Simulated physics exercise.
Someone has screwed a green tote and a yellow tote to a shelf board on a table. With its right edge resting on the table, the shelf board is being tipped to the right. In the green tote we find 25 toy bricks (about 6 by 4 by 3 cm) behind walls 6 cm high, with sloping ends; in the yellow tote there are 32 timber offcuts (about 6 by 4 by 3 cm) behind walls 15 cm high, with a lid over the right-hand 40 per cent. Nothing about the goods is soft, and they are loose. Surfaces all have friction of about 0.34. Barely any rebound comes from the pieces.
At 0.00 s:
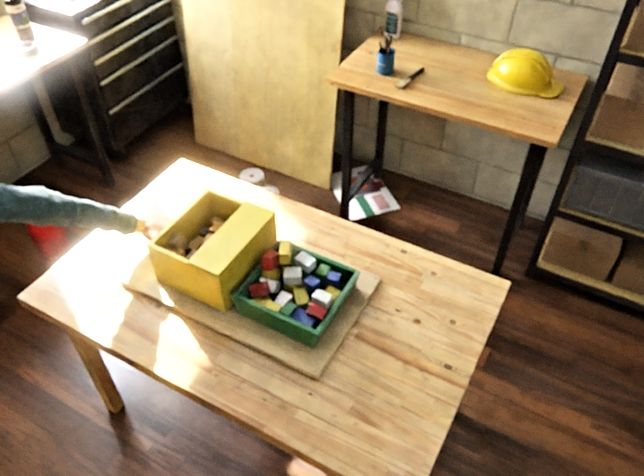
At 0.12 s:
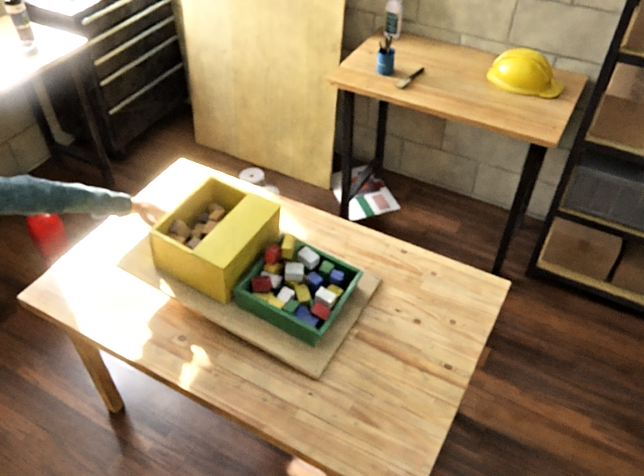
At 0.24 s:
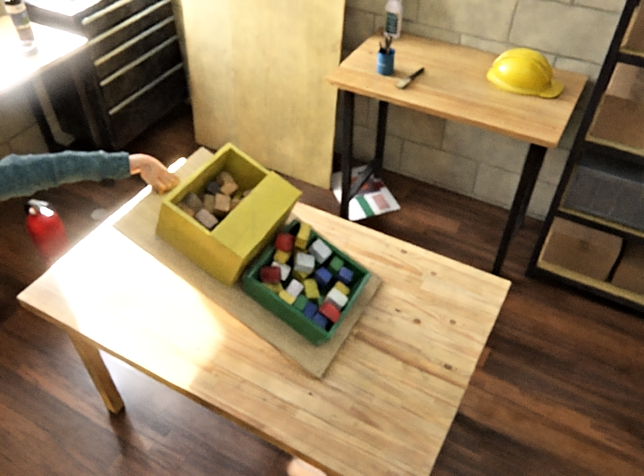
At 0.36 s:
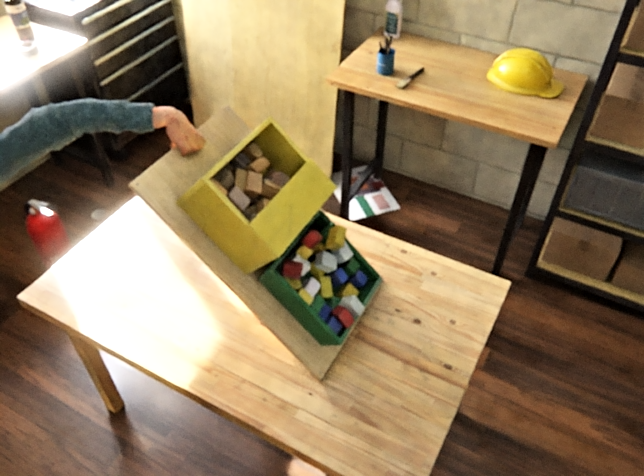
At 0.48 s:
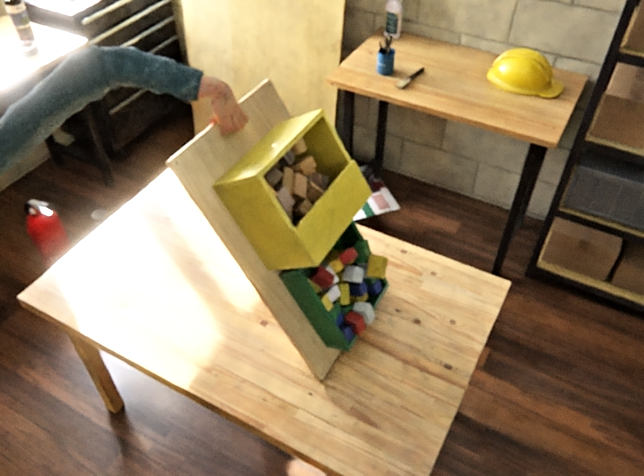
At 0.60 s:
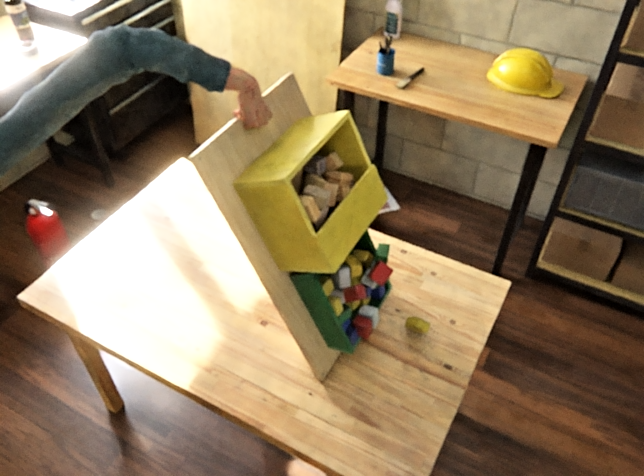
On a wooden table in a workshop, a hand lifted the left end of a board holding a yellow box and a green box of colourful blocks, tilting it steeply until one block dropped out.
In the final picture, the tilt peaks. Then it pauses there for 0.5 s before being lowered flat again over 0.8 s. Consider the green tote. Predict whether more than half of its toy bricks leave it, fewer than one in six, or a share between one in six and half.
Between one in six and half leave it.
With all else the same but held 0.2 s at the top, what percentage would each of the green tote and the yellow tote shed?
In that case you'd see green tote shed 20 percent of its load and yellow tote shed 0 percent.
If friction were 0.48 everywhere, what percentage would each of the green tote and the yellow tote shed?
Green tote 40, yellow tote 10 per cent.
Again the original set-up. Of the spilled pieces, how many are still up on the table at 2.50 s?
About 8.
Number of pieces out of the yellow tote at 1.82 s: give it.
Roughly, out by then: Yellow tote 1.
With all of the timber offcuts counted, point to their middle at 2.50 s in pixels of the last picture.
Roughly (227, 263).
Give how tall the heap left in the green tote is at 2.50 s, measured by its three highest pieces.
It stands close to 6 cm high.
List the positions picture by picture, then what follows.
In the first picture (places track the rim corner closest to us here), green tote (315, 331); yellow tote (216, 274); tipped 0°; all still inside.
Green tote (318, 332); yellow tote (221, 267); tipped 7°, in the second picture.
Green tote (328, 334); yellow tote (240, 256); tipped 23°, in the third picture.
Green tote (339, 340); yellow tote (275, 253); tipped 41°, in the fourth picture.
Green tote (348, 347); yellow tote (313, 261); tipped 57°, in the fifth picture.
Green tote (352, 350); yellow tote (331, 267); tipped 64°; 1 out, the lowest brick at (417, 325), in the sixth picture.
After 0.90 s, tilt 64°; the green tote is down by 8 of 25 and the yellow tote is down by 1 of 32.
After 1.29 s, tilt 55°; the green tote is down by 8 of 25 and the yellow tote is down by 1 of 32.
After 1.82 s, tilt 2°; the green tote is down by 8 of 25 and the yellow tote is down by 1 of 32.
Outcome (at 2.50 s), the green tote is down by 8 of 25 and the yellow tote is down by 1 of 32. Asked share, 8 of 25, 32 per cent.
